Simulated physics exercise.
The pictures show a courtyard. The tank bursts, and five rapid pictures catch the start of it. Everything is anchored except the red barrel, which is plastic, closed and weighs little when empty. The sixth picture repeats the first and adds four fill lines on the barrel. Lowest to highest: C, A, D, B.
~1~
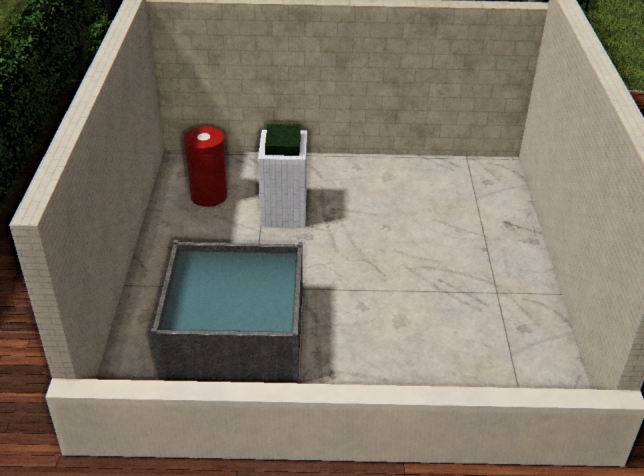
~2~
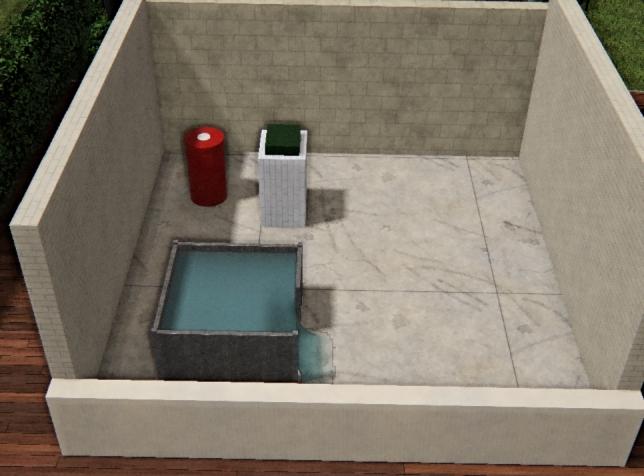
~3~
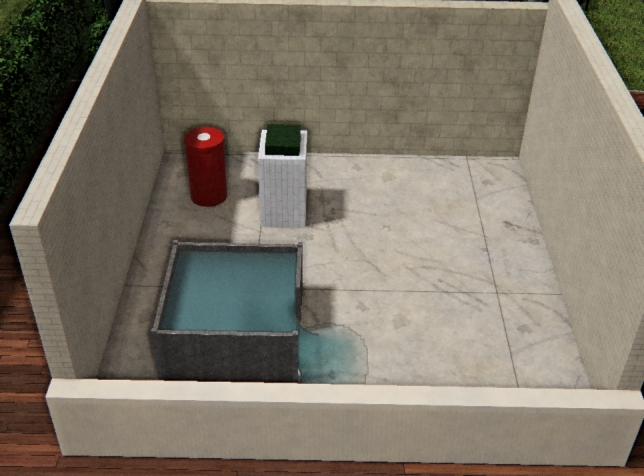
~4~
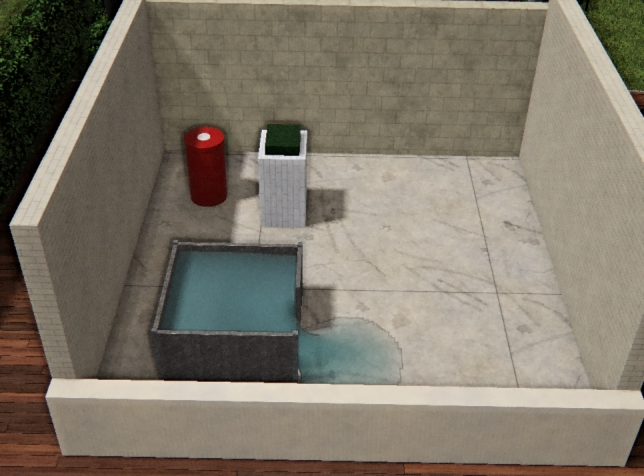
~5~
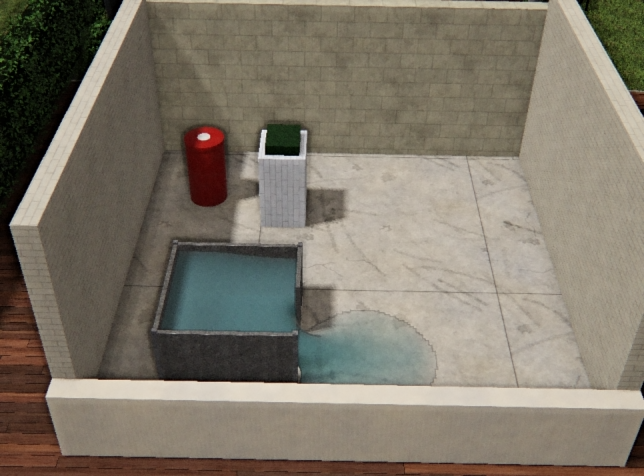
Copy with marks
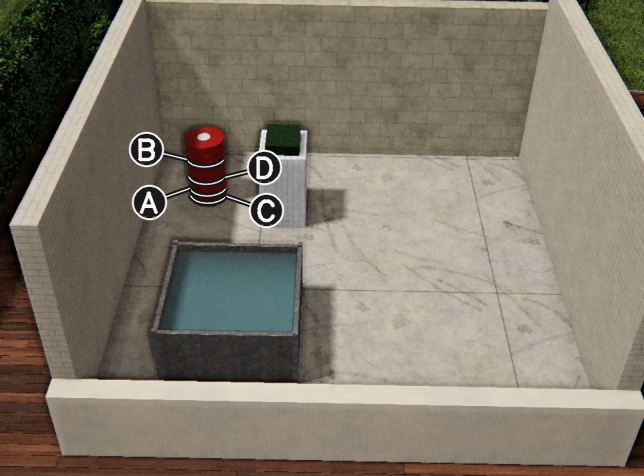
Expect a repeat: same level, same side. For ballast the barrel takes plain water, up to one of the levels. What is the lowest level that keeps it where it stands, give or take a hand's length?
C is the one.
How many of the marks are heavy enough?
All of the four.
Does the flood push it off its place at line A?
No, not at all.
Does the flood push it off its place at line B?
No.
In white, A at (206, 196); B at (203, 167); C at (206, 203); D at (205, 184); from the bottom up C, A, D, B.
For line A, it does not move.
For line B, it does not move.
For line C, it does not move.
For line D, it does not move.
